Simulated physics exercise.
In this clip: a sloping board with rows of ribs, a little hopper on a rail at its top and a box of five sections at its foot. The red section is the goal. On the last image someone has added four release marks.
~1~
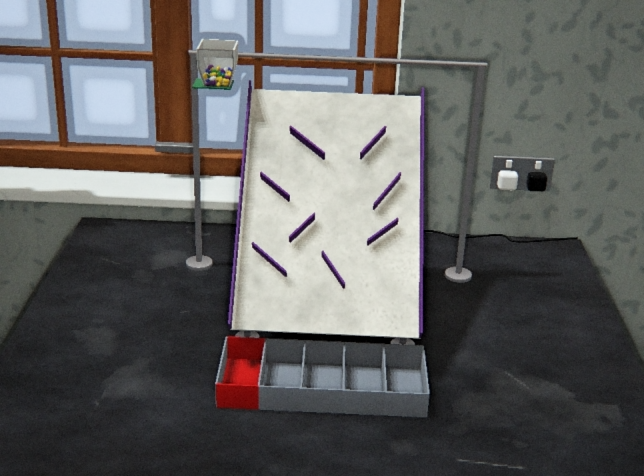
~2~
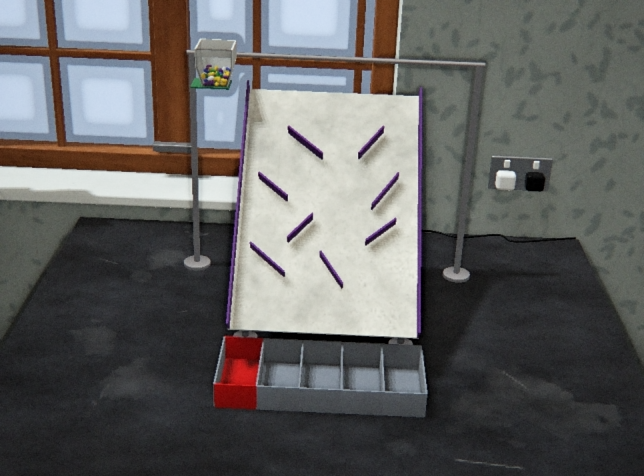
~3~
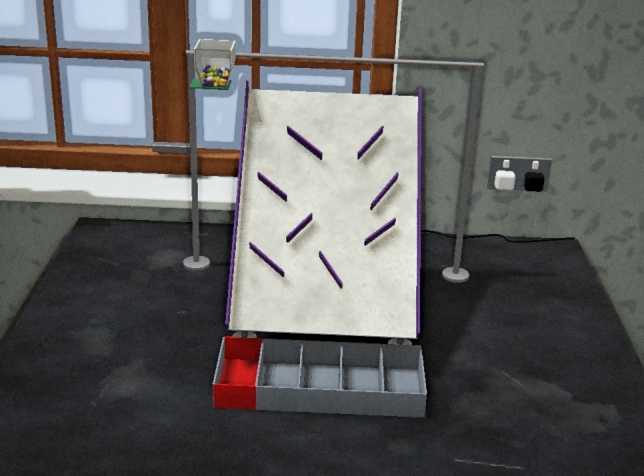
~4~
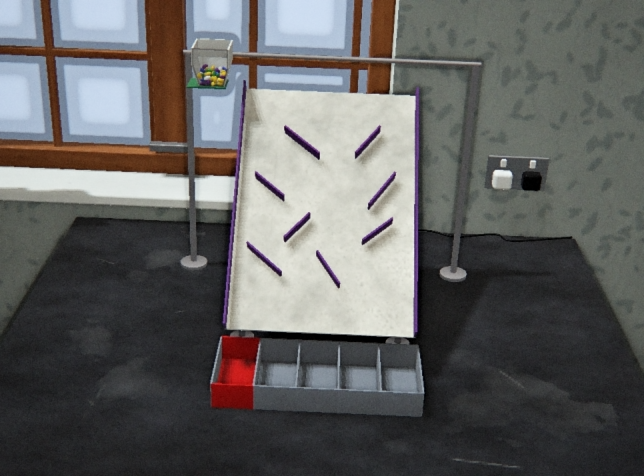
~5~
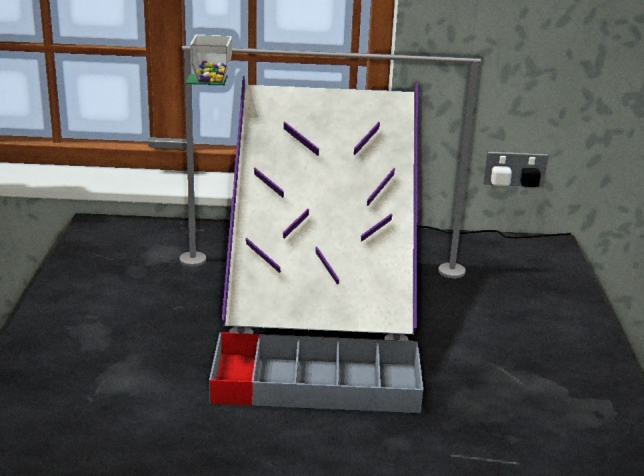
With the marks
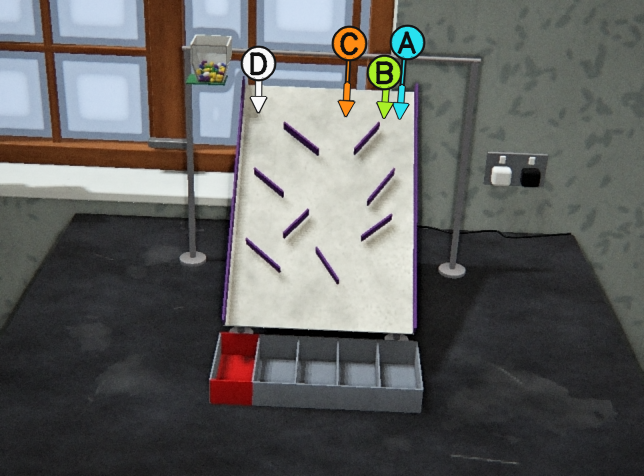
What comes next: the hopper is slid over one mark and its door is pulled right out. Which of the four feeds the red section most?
Mark D does it best.
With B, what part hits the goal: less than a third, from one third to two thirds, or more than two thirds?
It is less than a third.
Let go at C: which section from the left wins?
It is the fourth one.
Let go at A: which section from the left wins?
The fifth.
On the marked copy, mark A meets the board at (399, 113); mark B meets the board at (384, 112); mark C meets the board at (345, 110); mark D meets the board at (258, 106).
Choosing A, none at all in the red section, all but a few in other sections.
Choosing B, none at all in the red section, the whole lot in other sections.
Choosing C, none at all in the red section, all but a few in other sections.
Choosing D, close to half in the red section, close to half in other sections.
